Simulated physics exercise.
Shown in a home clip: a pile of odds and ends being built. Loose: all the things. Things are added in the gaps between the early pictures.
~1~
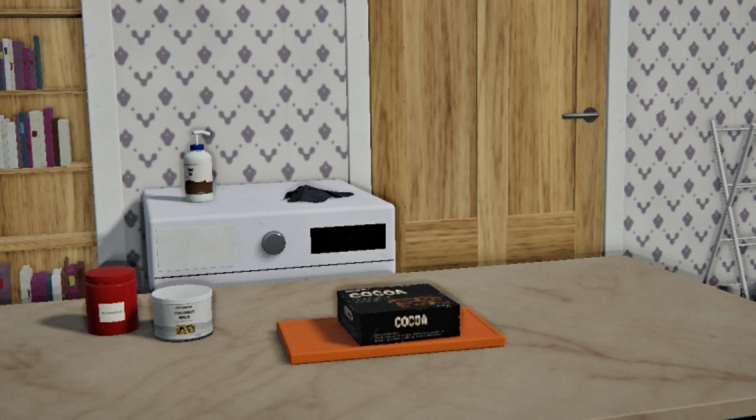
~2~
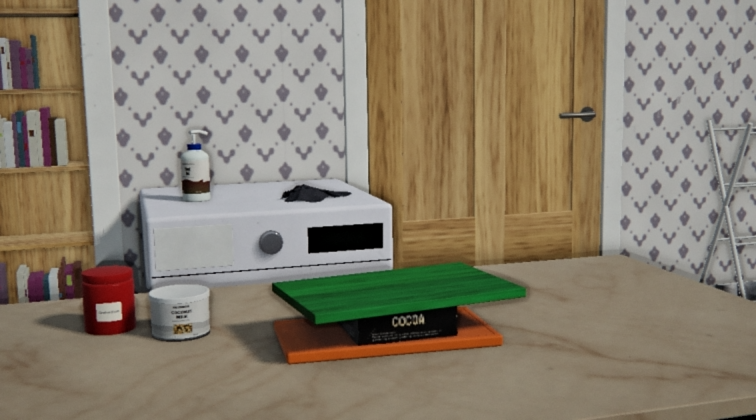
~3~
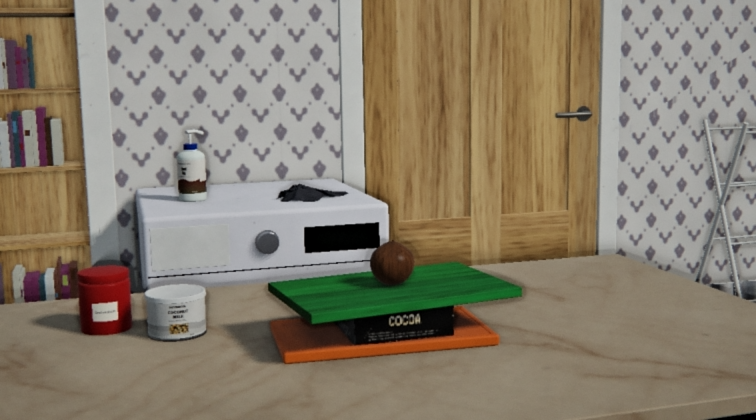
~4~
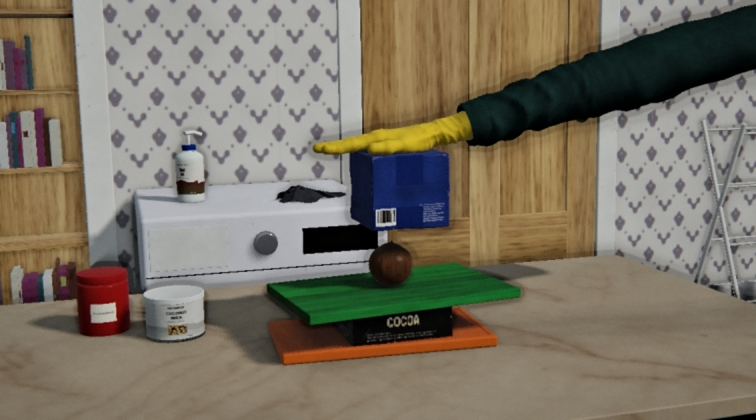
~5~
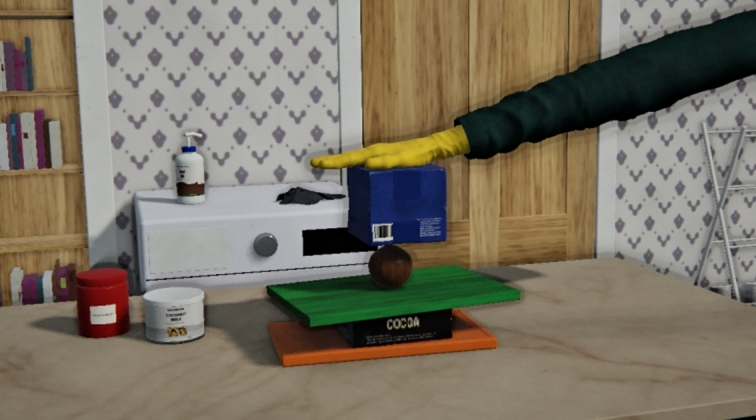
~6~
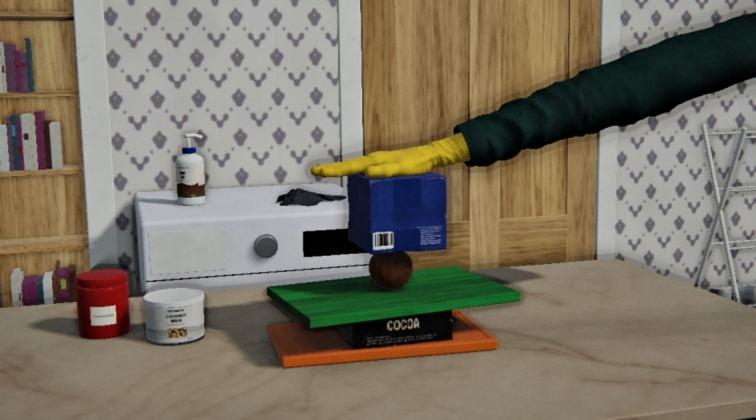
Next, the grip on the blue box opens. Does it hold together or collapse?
Unsteady.
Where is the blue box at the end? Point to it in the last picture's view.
Around (474, 246).
Then, 0.50 s later than the last frame, blue box now fallen.
Then, 0.70 s later than the last frame, things are still on the move.
When it is over, fallen, blue box; the other 6 as before. End places, in pixels of the last picture, blue box near (474, 246). The pile loses its balance.
